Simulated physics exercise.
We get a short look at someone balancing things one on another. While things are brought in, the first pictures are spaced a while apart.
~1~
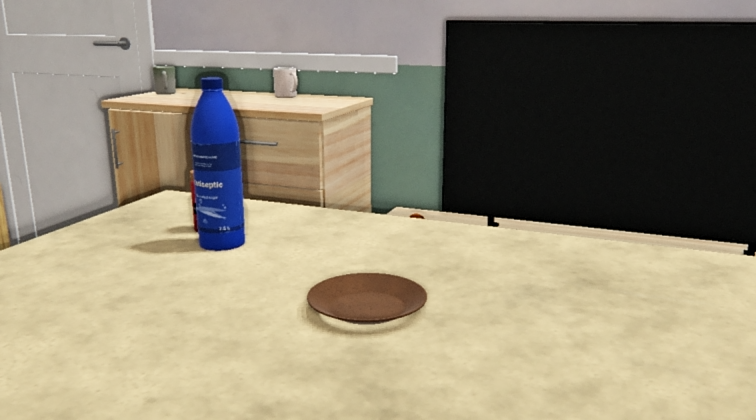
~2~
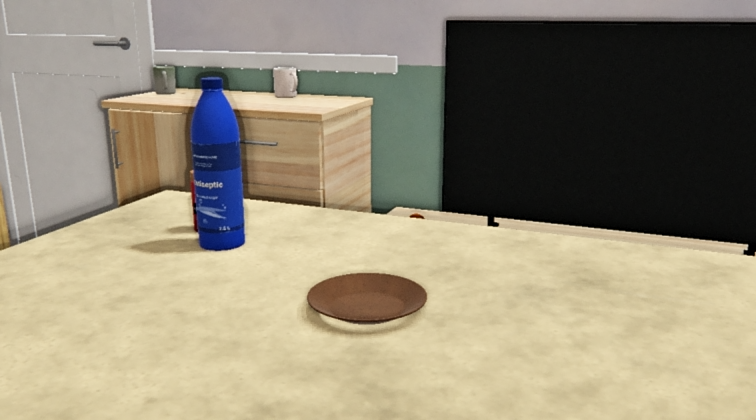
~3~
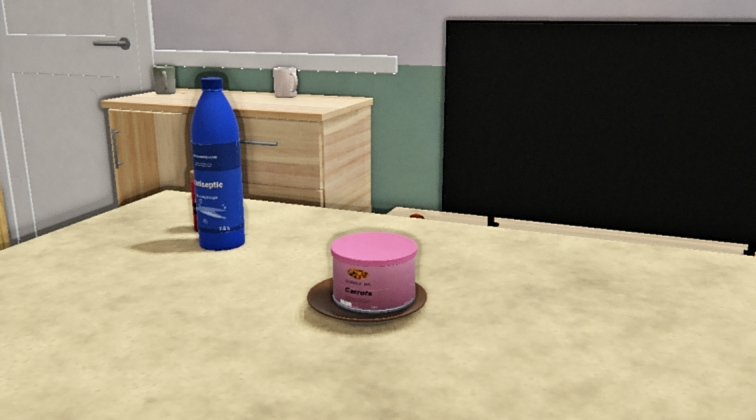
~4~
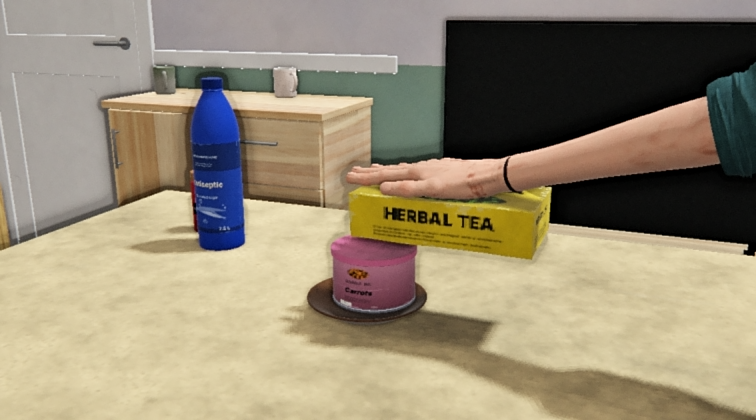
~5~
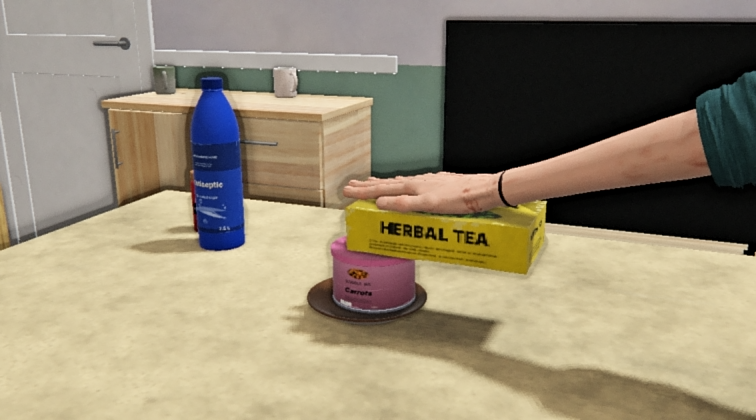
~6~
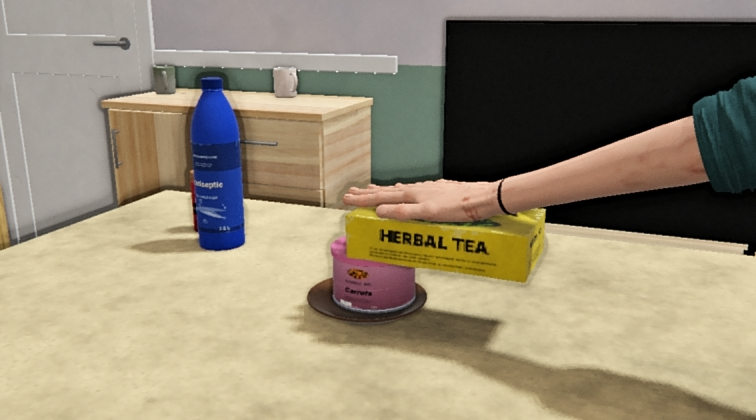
A yellow herbal tea packet is lowered by a hand onto the pink tub.
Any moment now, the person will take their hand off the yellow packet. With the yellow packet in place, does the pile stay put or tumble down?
Some of it tumbles.
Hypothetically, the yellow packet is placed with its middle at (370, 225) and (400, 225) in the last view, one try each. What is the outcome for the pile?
Case one: The pile stands firm; case two: It stands firm.
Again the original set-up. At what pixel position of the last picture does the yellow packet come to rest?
End spot: Near (447, 256).
Then, 0.20 s on from there, yellow packet turned 16° from how it was put near (452, 244).
Then, 0.30 s on from there, yellow packet turned 36° from how it was put near (448, 255).
Then, 0.40 s on from there, yellow packet now fallen.
In the end, fallen, yellow packet; the other 4 unmoved. At the end, from the last picture's camera, yellow packet near (448, 256). The pile comes apart.
